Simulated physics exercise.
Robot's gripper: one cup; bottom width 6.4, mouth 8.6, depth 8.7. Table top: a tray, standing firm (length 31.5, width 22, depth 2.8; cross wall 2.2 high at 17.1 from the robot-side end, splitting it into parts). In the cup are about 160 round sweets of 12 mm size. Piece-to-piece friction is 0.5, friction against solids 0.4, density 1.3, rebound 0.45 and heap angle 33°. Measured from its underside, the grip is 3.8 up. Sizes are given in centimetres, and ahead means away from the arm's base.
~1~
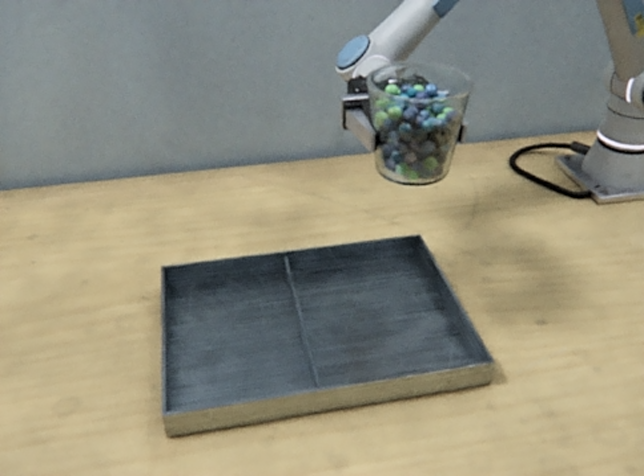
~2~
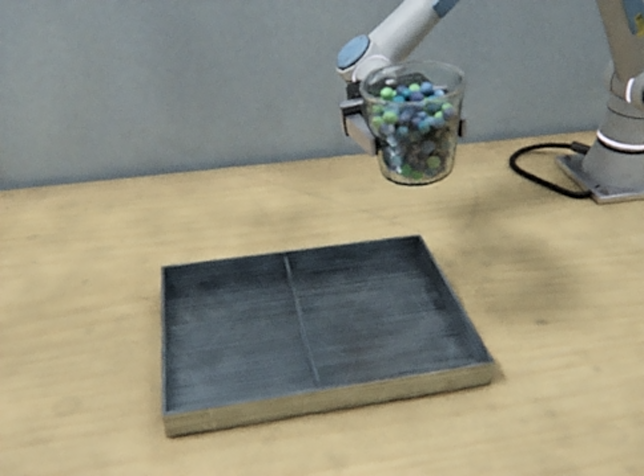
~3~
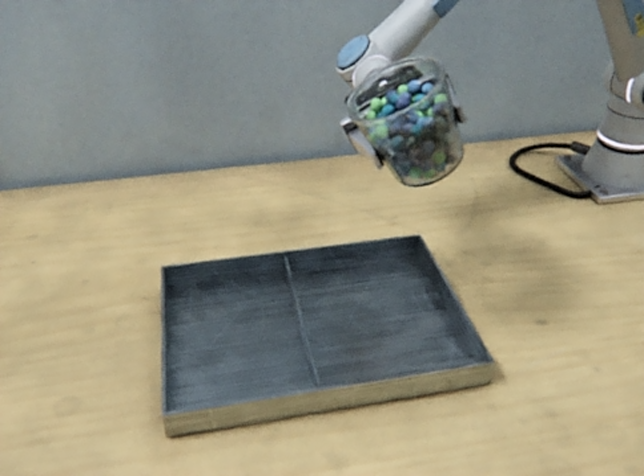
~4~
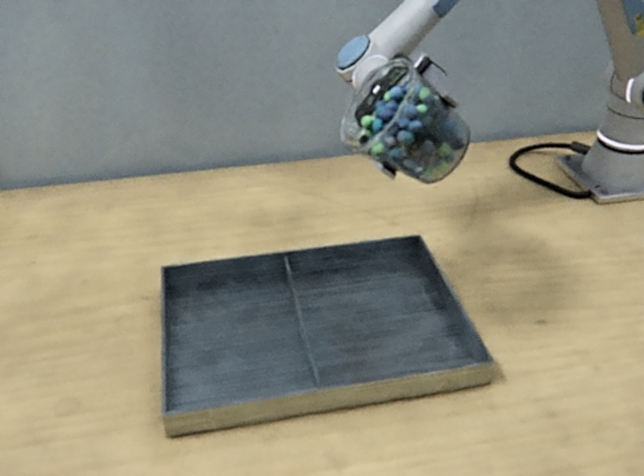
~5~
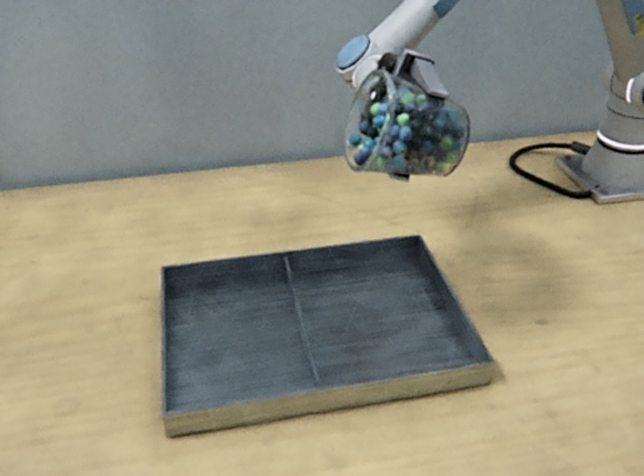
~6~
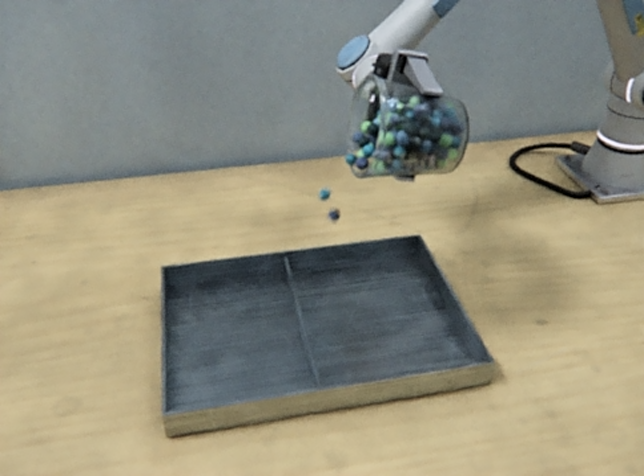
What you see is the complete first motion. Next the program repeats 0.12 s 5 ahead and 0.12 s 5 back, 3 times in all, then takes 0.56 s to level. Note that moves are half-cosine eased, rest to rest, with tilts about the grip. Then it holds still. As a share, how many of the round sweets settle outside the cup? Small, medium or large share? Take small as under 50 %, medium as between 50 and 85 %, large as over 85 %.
A large share.
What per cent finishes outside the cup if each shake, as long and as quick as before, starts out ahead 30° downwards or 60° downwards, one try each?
Some 70 and 40 per cent.
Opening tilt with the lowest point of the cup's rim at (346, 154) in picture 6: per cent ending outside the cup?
My estimate is some 65 per cent.
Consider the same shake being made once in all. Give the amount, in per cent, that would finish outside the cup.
Near 70 per cent.
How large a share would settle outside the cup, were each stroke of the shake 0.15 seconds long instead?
I'd expect some 85 per cent.
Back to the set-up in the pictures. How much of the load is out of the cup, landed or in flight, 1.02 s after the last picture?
Share gone by then: Near 95 %.
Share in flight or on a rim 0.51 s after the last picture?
Around 17 per cent of the load.
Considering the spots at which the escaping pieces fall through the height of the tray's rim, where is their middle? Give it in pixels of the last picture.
Around (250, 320).
Then, 0.51 s after the last picture, tilted 78° forward, highest piece 22 above the table; 92 in the far-side part, 25 in the cup, 13 in the robot-side part, 6 on the table or floor, 28 in flight or on a rim.
Then, 1.02 s after the last picture, tilted 34° forward, highest piece 23 above the table; 116 in the far-side part, 31 in the robot-side part, 10 in the cup, 7 on the table or floor.
Then, 1.48 s after the last picture, level, highest piece 22 above the table; 116 in the far-side part, 31 in the robot-side part, 10 in the cup, 7 on the table or floor.
Then, 2.53 s after the last picture, level, highest piece 22 above the table; 116 in the far-side part, 31 in the robot-side part, 10 in the cup, 7 on the table or floor.
Final count, 116 in the far-side part, 31 in the robot-side part, 10 in the cup, 7 on the table or floor. That is 94 % outside the cup.
